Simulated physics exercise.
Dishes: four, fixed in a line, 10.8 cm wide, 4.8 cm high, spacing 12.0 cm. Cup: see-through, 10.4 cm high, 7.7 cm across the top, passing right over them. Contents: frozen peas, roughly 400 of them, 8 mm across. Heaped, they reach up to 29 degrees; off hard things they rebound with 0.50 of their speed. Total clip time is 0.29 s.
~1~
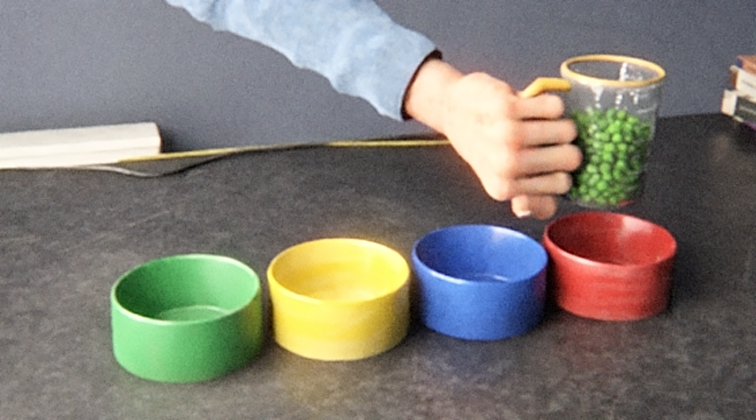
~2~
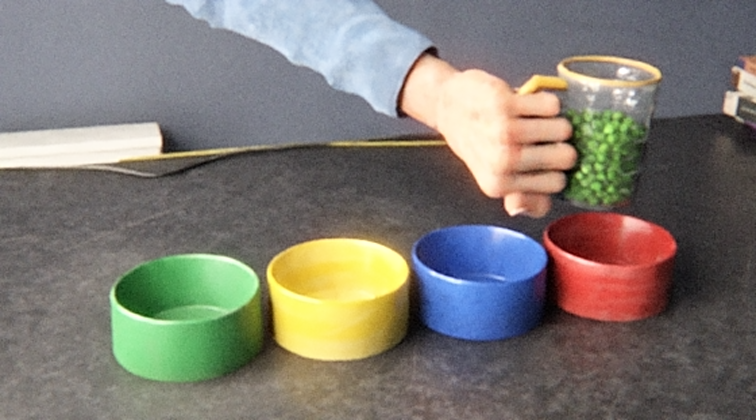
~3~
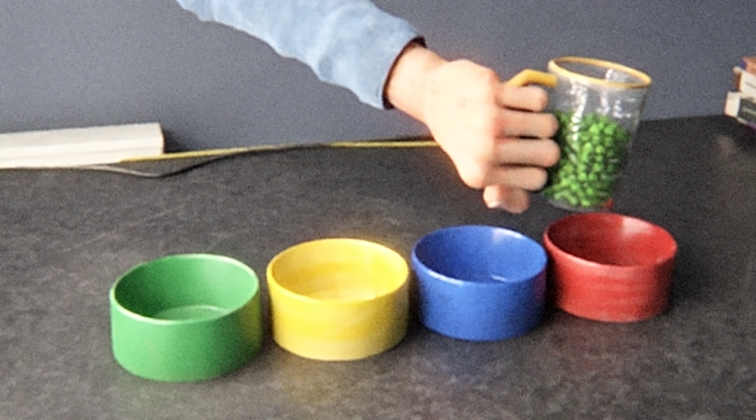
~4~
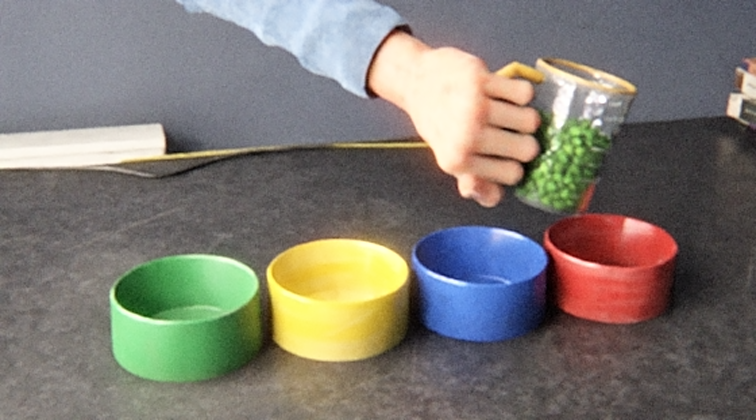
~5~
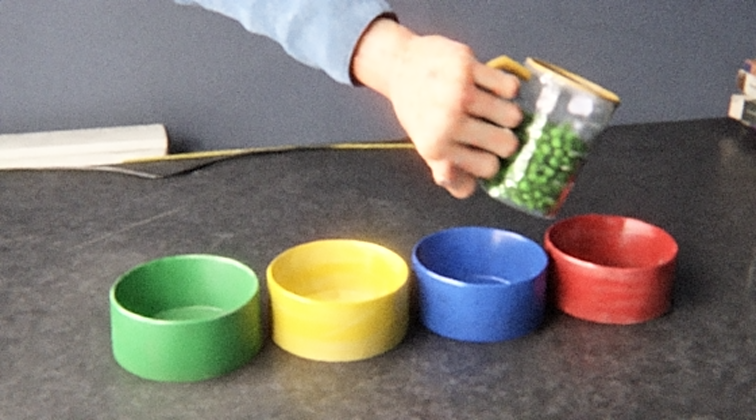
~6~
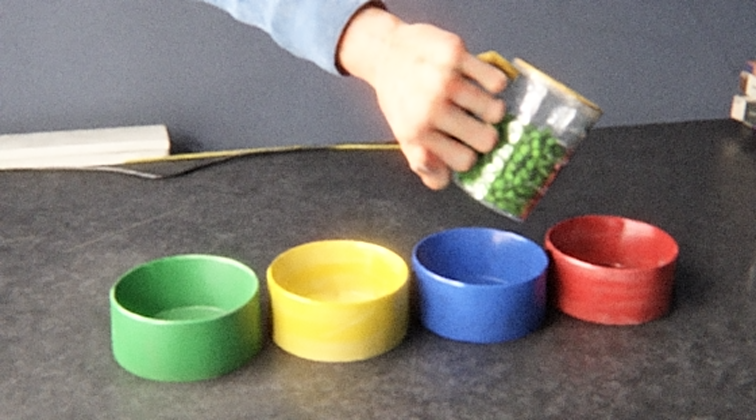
A clear cup of green peas, held by a hand above the red dish, moved left over the row of coloured dishes toward the blue one, gradually tilting to the right as it went.
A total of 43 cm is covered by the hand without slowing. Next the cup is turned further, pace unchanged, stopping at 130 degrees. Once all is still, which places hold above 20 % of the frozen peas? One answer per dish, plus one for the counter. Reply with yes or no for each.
Red: No, blue: No, green: Yes, yellow: Yes, counter: No.
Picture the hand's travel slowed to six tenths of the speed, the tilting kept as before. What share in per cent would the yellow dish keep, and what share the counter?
Shares: Yellow 10, counter 10.
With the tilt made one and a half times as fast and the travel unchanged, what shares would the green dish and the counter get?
Green 0; counter 10.
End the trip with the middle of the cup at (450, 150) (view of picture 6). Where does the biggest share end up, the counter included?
That'd be blue, it takes the most.
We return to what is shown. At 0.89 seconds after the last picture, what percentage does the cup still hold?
Around 10 percent.
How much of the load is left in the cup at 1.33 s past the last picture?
About 0 percent of the load.
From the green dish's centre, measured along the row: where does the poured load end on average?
About 7 cm, toward higher x.
Then, 0.54 s after the last picture, tilt 102 degrees; cup holds 95 %.
Then, 0.89 s after the last picture, tilt 130 degrees; cup holds 10 %, green 20 %, yellow 55 %.
Then, 1.33 s after the last picture, tilt 130 degrees; cup holds 0 %, green 30 %, yellow 55 %.
In the end, red 0 %, blue 0 %, green 30 %, yellow 55 %, counter 15 %.
